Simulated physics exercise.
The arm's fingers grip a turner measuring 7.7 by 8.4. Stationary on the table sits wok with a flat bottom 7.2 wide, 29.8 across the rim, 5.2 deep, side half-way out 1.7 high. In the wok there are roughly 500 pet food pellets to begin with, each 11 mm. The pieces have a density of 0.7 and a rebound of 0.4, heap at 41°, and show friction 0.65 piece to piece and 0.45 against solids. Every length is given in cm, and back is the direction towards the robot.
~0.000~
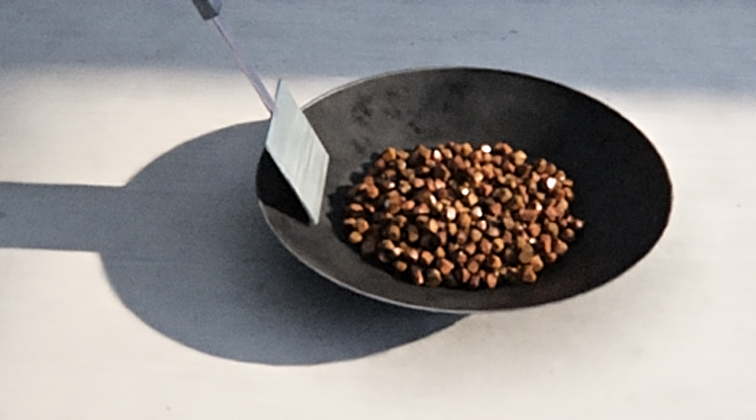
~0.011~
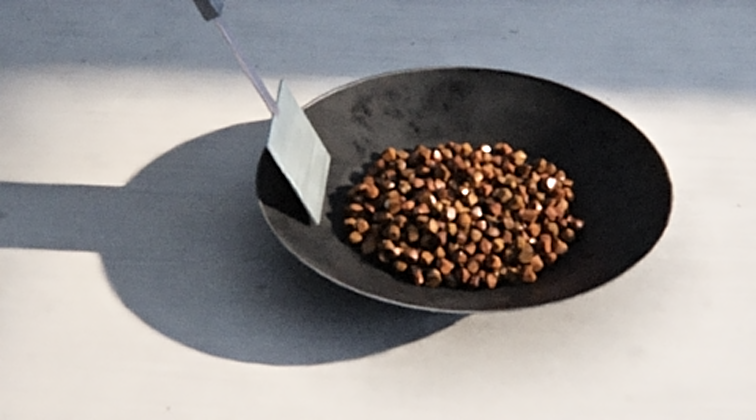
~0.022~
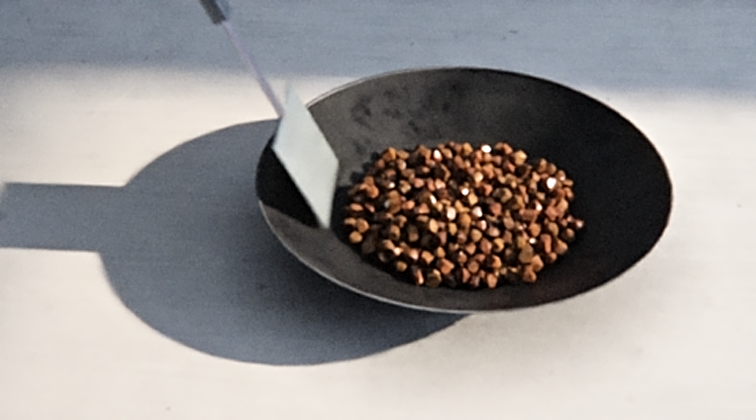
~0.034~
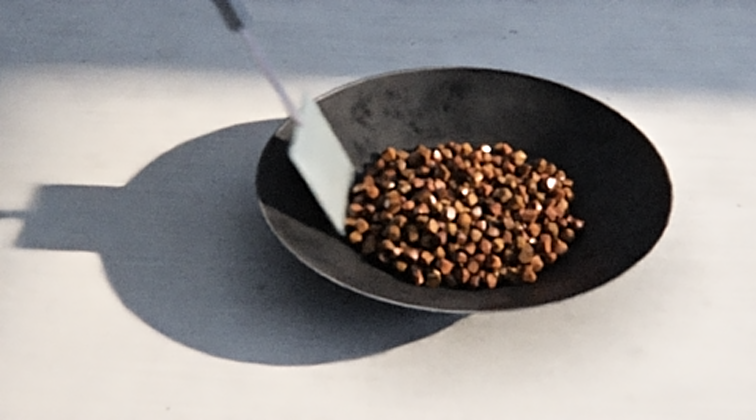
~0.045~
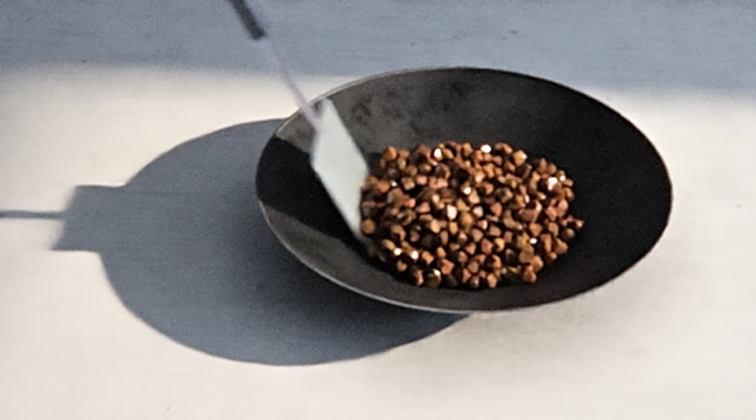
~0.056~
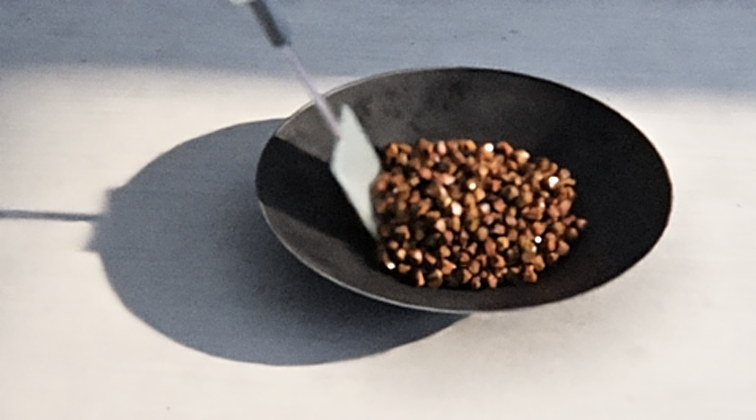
A pale, flat metal turner with a thin shaft and dark handle starts still inside the left of a wide black wok, then slides right and slightly down into a heap of brown pellets. The pellets at the heap's left edge shift and bunch a little against the blade. The wok stays still on a pale, sunlit surface, its round shadow at left, seen from above at an angle by an unmoving camera.
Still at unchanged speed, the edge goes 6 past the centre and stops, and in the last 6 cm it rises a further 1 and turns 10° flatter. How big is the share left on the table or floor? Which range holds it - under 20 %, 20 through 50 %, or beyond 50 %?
The range 20 through 50 % holds it.
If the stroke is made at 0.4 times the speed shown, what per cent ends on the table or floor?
About 5 per cent.
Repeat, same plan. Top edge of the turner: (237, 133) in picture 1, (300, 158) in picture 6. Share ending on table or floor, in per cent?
It works out to about 15 %, more or less.
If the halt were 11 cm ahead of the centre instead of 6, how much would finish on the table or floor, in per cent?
My guess would be around 60 per cent.
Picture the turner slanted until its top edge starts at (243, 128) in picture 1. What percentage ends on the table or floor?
Spill: Approx. 20 per cent.
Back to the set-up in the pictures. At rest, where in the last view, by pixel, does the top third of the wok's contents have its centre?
I'd say around pixel (611, 197).
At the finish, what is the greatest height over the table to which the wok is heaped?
Top of the heap: Roughly 6.5 cm above the table top.
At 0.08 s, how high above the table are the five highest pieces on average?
Roughly 7 centimetres.
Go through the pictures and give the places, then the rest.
The first picture shows the turner top edge at (273, 110), sloping 64°; upper third of the load around (461, 201), from x 350 to 575, top at y 150; 496 in the wok.
The second picture shows the turner top edge at (274, 110), sloping 64°; upper third of the load around (461, 201), from x 350 to 575, top at y 150.
The third picture shows the turner top edge at (282, 114), sloping 64°; upper third of the load around (461, 201), from x 350 to 575, top at y 150.
The fourth picture shows the turner top edge at (298, 121), sloping 64°; upper third of the load around (461, 201), from x 350 to 575, top at y 150.
The fifth picture shows the turner top edge at (319, 129), sloping 64°; upper third of the load around (458, 199), from x 355 to 575, top at y 150.
The sixth picture shows the turner top edge at (339, 136), sloping 64°; upper third of the load around (459, 196), from x 345 to 580, top at y 145; 496 in the wok.
After 0.08 s, sloping 64°, highest piece 9 above the table; 496 in the wok.
After 0.11 s, sloping 61°, highest piece 14 above the table; 494 in the wok, 2 on the blade or in flight.
After 0.33 s, sloping 54°, highest piece 31 above the table; 345 in the wok, 120 on the table or floor, 31 on the blade or in flight.
After 1.38 s, sloping 54°, highest piece 6 above the table; 343 in the wok, 153 on the table or floor.
In the end, 343 in the wok, 153 on the table or floor. That is 31 % on the table or floor.
